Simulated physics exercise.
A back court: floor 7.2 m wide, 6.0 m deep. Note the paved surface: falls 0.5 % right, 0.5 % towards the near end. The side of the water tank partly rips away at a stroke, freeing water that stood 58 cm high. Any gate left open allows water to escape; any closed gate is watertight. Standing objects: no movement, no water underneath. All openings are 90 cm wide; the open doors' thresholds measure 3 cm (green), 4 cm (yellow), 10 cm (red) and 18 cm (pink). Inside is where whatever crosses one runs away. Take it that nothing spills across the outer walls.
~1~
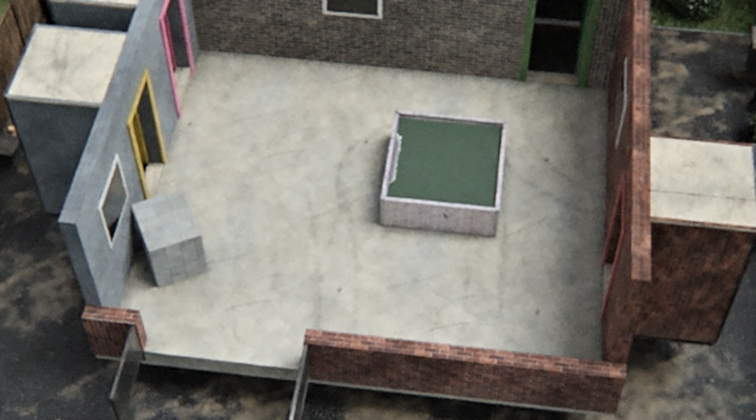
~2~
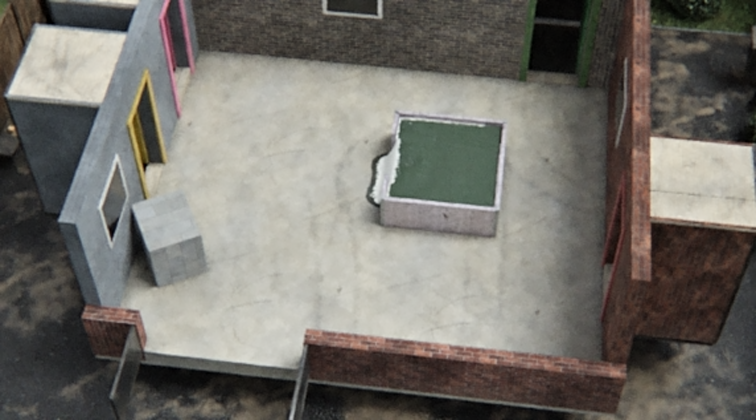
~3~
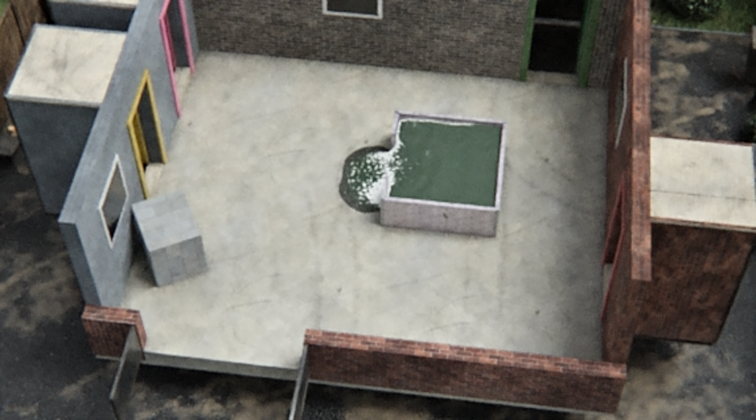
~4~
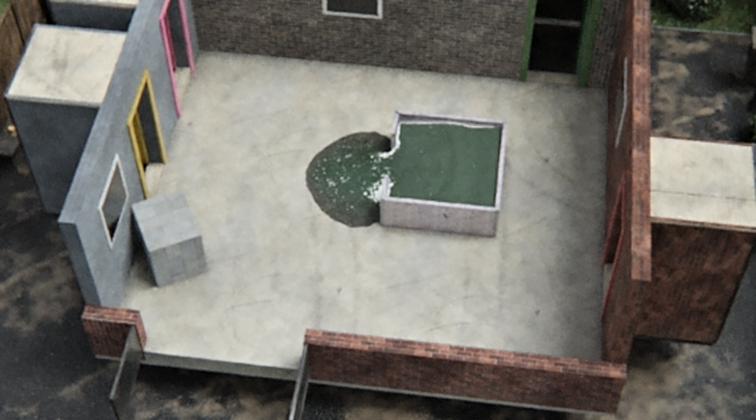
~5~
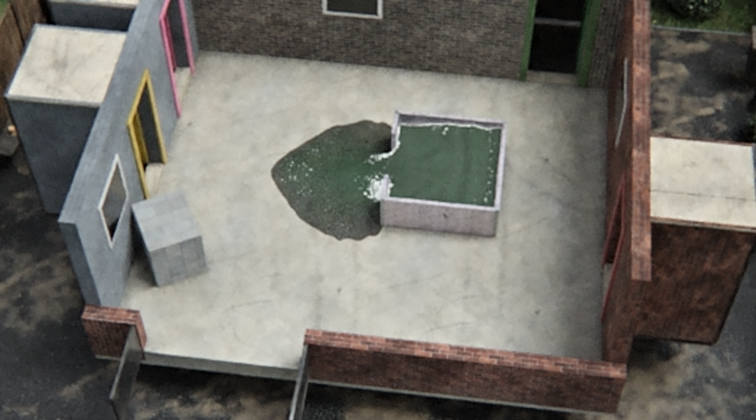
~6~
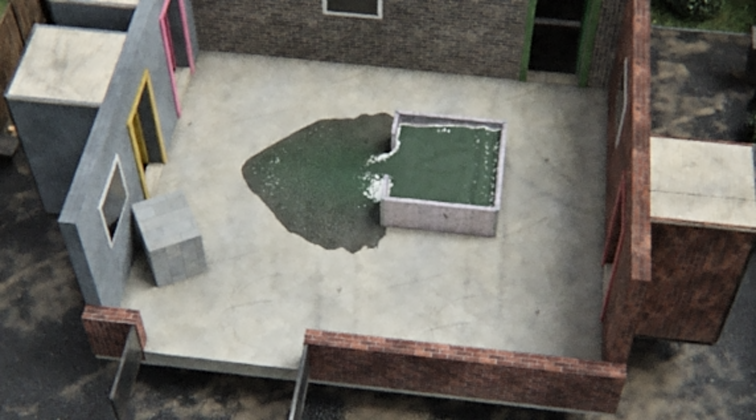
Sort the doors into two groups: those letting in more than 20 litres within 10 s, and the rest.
The green door goes with the rest; the yellow door goes in the first group; the red door goes with the rest; the pink door goes with the rest.
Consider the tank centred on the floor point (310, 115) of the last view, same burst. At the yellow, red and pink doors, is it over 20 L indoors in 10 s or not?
Result - yellow door exceeds it, red door does not exceed it, pink door exceeds it.
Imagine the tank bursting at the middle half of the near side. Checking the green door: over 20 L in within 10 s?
So for green: Yes.
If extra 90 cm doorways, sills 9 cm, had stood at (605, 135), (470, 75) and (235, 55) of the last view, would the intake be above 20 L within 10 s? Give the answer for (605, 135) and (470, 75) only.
First door short of the limit, second door short of the limit.
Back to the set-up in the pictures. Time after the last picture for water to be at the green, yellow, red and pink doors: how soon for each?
Green 6.5 s, yellow 0.5 s, red not within the 10 s, pink 1.0 s.
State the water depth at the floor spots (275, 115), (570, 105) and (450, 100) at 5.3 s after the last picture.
Around 6 cm, 0 cm and 2 cm.
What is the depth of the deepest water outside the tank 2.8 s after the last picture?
About 18 cm.
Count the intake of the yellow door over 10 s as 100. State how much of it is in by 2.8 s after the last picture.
Share: ~ 55 %.
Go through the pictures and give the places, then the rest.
The water tank at (445, 162) is whole and still, 58 cm deep, in the first picture.
The front is at (380, 203), 0.5 m from the gap at (392, 173); 0.2 m2 of floor is under water; 58 cm left at the back of the water tank, in the second picture.
Water pours out at (392, 174) and has run 0.8 m, to (347, 197); typically 9 cm deep outside, 58 cm at the water tank's back, in the third picture.
Water pours out at (392, 174) and has run 1.3 m, to (311, 172); typically 6 cm deep outside, 58 cm at the water tank's back, in the fourth picture.
The front is at (277, 175), 1.9 m from the gap at (392, 173); 2.8 m2 of floor is under water; 52 cm left at the back of the water tank, in the fifth picture.
The front is at (248, 172), 2.4 m from the gap at (392, 173); 3.9 m2 of floor is under water; 48 cm left at the back of the water tank, in the sixth picture.
Then, 0.7 s after the last picture water covers 30 % of the floor and is deepest (31 cm) near (384, 180); green door not reached, yellow door 6 cm at the sill, 1 L in, red door not reached, pink door not reached.
Then, 1.5 s after the last picture water covers 40 % of the floor and is deepest (22 cm) near (384, 180); green door not reached, yellow door 12 cm at the sill, 42 L in, red door not reached, pink door 15 cm at the sill, 0 L in.
Then, 2.8 s after the last picture water covers 40 % of the floor and is deepest (18 cm) near (384, 180); green door not reached, yellow door 14 cm at the sill, 118 L in, red door not reached, pink door 14 cm at the sill, 0 L in.
Then, 5.3 s after the last picture water covers 50 % of the floor and is deepest (11 cm) near (181, 221); green door not reached, yellow door 10 cm at the sill, 190 L in, red door not reached, pink door 7 cm at the sill, 0 L in.
Then, 9.3 s after the last picture water covers 70 % of the floor and is deepest (6 cm) near (177, 125); green door 2 cm at the sill, 0 L in, yellow door 5 cm at the sill, 224 L in, red door not reached, pink door 5 cm at the sill, 0 L in.
